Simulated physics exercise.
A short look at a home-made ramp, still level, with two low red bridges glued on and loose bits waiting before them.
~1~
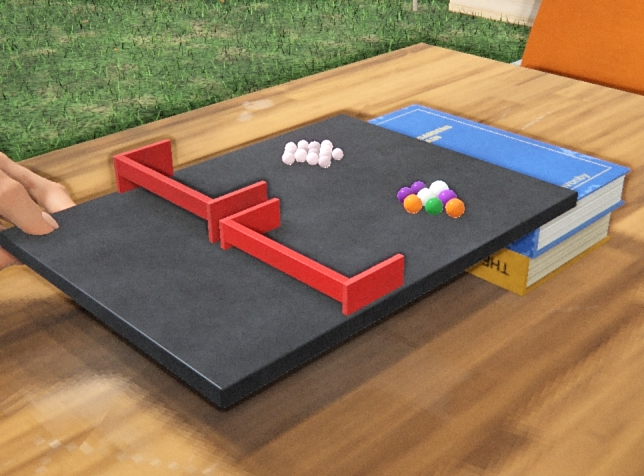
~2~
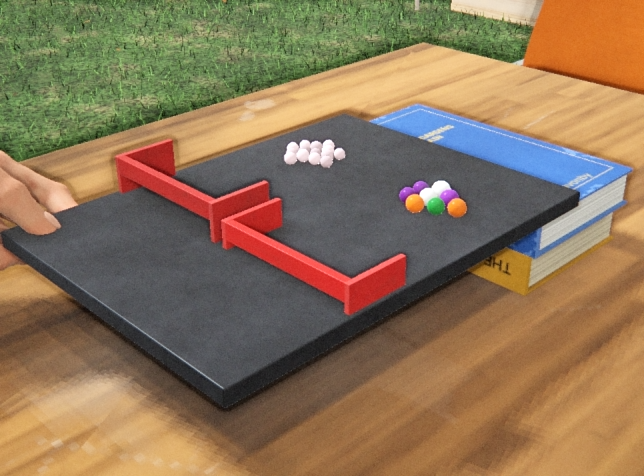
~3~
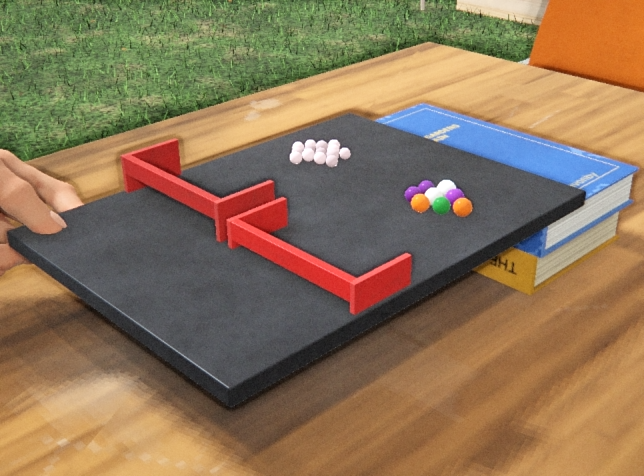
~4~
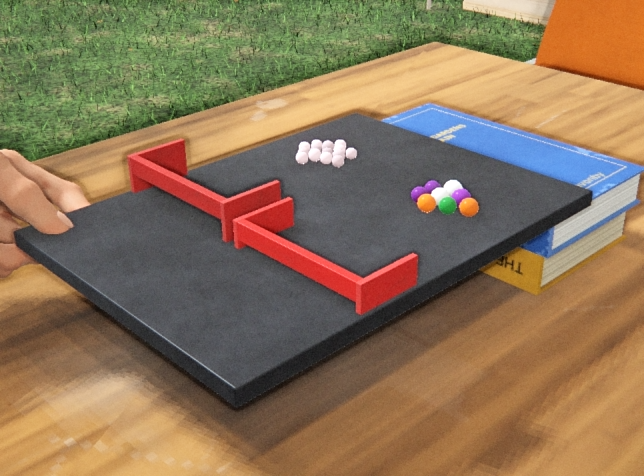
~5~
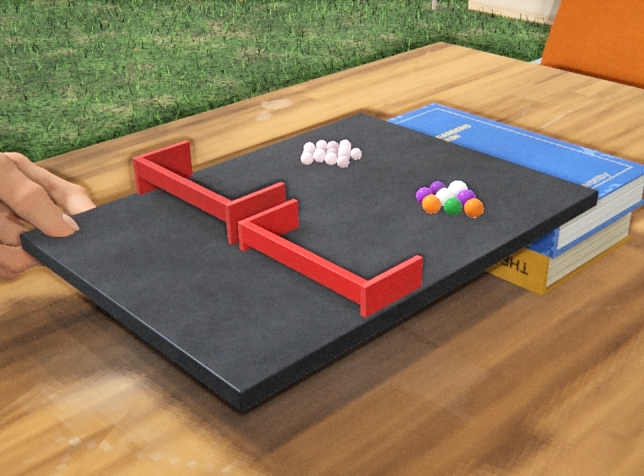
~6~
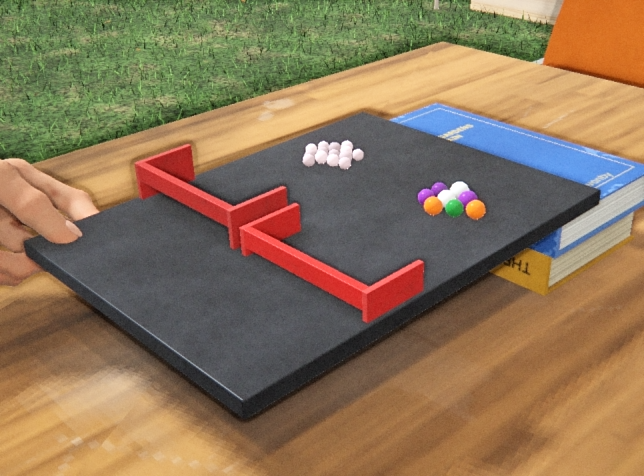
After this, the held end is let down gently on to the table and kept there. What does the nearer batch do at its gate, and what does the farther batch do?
By the finish, the nearer batch jams at the opening, while the farther batch clears the opening.
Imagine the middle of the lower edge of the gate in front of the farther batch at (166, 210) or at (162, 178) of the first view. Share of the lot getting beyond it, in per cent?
I'd say some 0 in a hundred the first time, then 100 in a hundred.
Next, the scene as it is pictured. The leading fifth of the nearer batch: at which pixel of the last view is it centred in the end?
That fifth finishes close to (298, 312).
Then, 0.24 s on from there, board sloping at 6°; nearer batch where it was; farther batch where it was.
Then, 0.53 s on from there, board sloping at 12°; nearer batch on its way down; farther batch on its way down.
Then, 0.85 s on from there, board resting at 13°; nearer batch has reached its gate; farther batch the whole lot past its gate.
In the end, board resting at 13°; nearer batch gathered behind its gate; farther batch the whole lot past its gate.
